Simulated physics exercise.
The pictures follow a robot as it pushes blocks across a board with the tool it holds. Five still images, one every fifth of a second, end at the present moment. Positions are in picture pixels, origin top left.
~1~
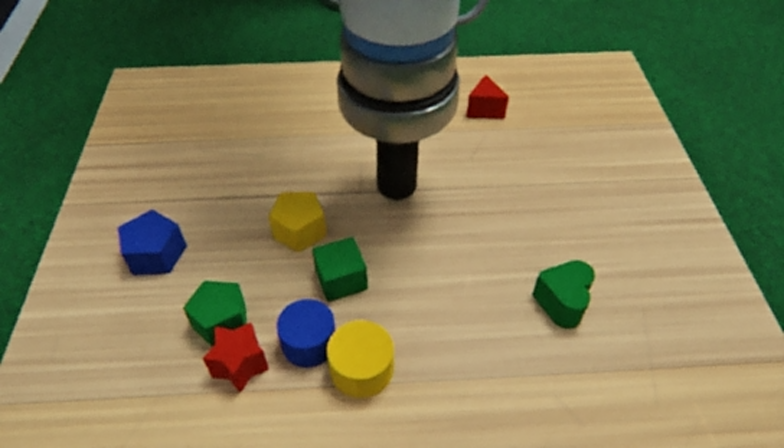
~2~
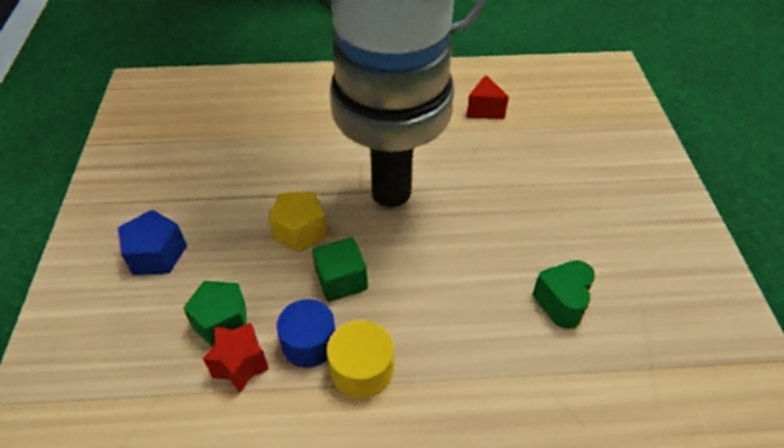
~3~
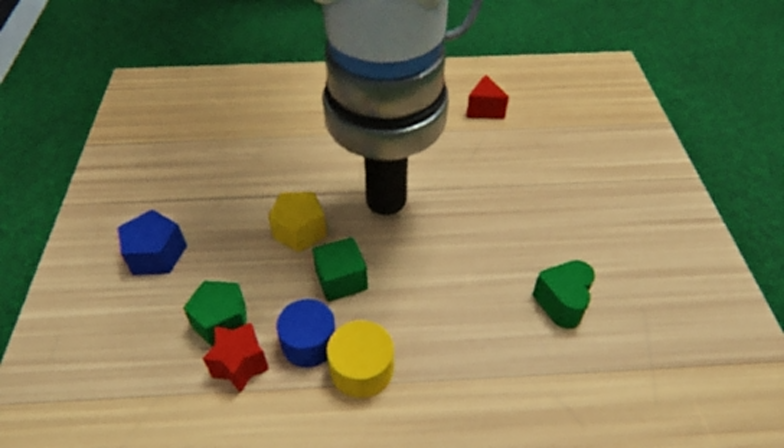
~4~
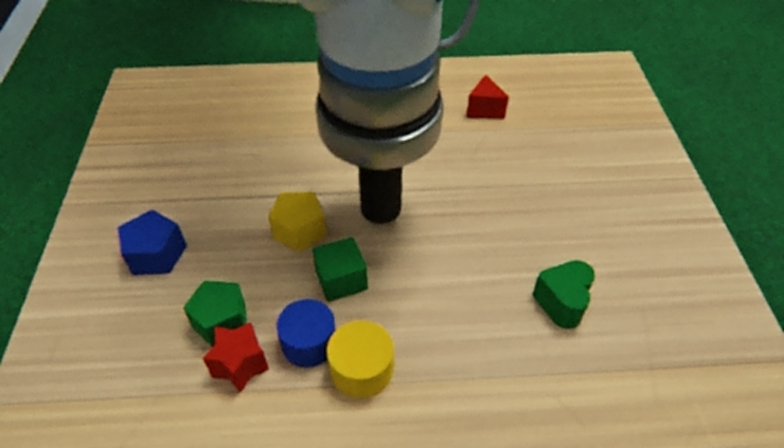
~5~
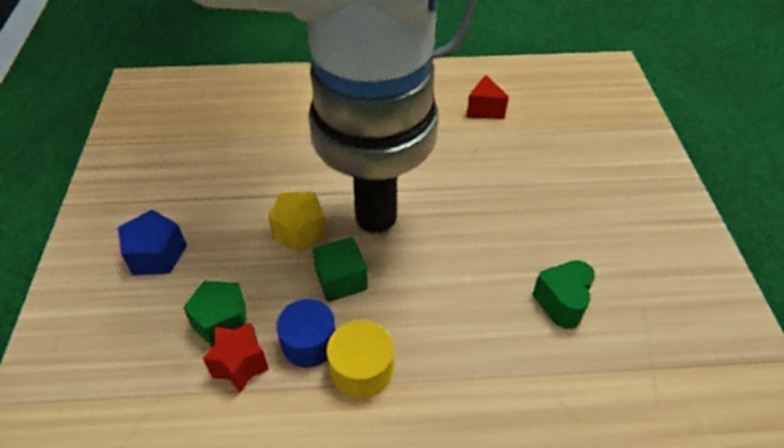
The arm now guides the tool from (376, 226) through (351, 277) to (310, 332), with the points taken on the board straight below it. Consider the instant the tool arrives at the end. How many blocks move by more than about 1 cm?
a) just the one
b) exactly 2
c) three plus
Choice c: Three plus.
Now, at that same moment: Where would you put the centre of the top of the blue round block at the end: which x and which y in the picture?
The centre of its top face lies at (259, 390).
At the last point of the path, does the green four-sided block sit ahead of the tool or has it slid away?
It stays on the tool's front.
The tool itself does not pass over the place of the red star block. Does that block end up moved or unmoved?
Its place changes.
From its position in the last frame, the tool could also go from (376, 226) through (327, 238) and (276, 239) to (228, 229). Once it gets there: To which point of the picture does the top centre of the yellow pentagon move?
Its top centre lands on (207, 177).
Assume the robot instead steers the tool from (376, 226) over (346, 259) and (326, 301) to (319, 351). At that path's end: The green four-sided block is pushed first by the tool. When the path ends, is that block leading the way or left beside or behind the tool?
It rides in front to the end.
The first path, step by step. One third of the way, tool at (359, 254); green four-sided block at (327, 277).
Two thirds of the way, tool at (338, 288); red star block at (229, 349), turned 20° clockwise; blue round block at (285, 354); green four-sided block at (293, 307), turned 30° clockwise.
At the end, tool at (309, 325); red star block at (208, 360), turned 50° clockwise; blue round block at (259, 390); green four-sided block at (254, 332), turned 60° clockwise; yellow round block still.
